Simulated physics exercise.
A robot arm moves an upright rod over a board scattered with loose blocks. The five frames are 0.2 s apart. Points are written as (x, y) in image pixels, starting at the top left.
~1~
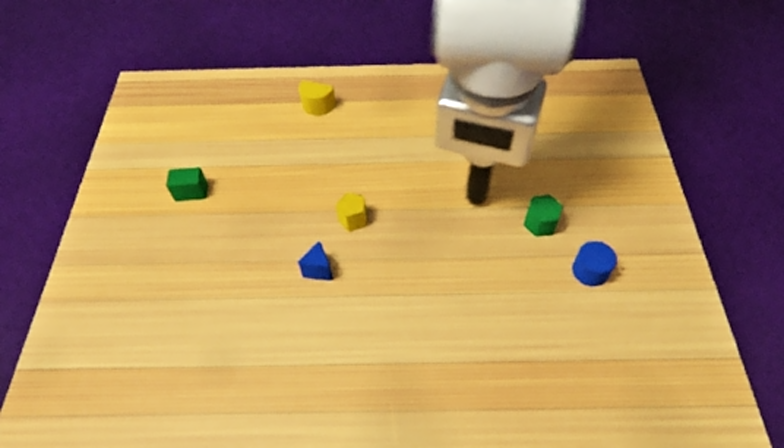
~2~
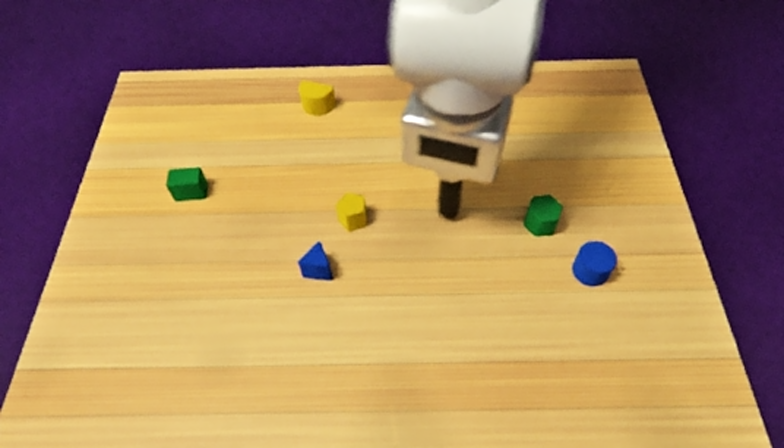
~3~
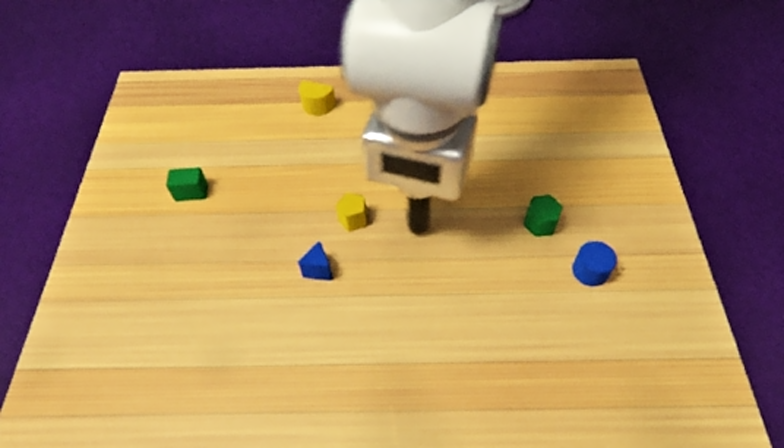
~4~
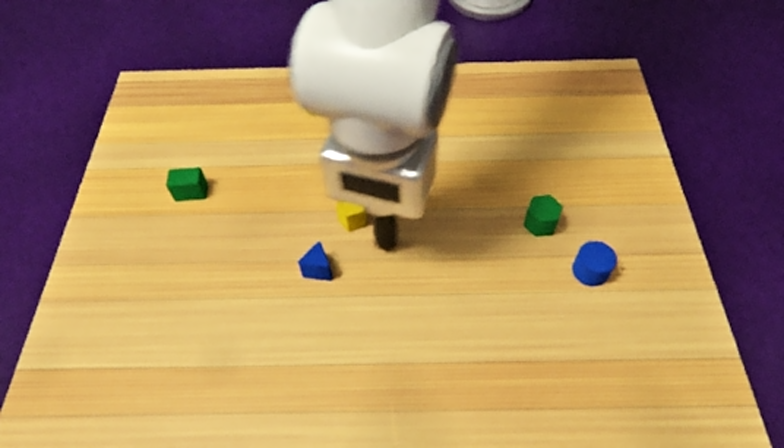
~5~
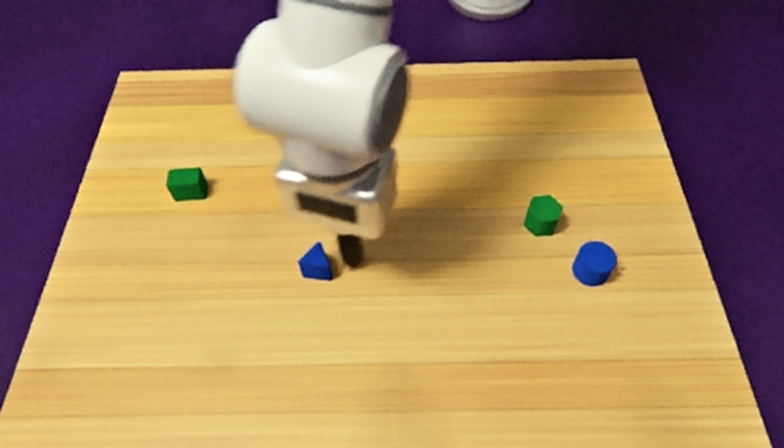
On a wooden board scattered with small yellow, green and blue blocks, a robot arm moved its dark upright rod left and toward the viewer, passing the yellow pentagon and coming close beside the blue three-sided block.
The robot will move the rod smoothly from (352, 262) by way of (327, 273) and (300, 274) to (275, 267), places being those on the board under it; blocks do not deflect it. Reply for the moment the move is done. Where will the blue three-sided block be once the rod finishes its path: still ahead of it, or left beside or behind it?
The rod still has it in front.
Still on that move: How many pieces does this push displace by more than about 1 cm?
1 block.
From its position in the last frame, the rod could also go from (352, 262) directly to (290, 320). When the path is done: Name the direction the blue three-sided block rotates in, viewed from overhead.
Rotation: Clockwise.
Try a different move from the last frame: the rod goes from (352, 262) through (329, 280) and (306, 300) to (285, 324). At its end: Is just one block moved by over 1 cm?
Yes.
The first path, step by step. Halfway along, rod (312, 272); blue three-sided block (287, 259), turned 30° clockwise.
At the end, rod (274, 263); blue three-sided block (247, 254); yellow pentagon not moved.
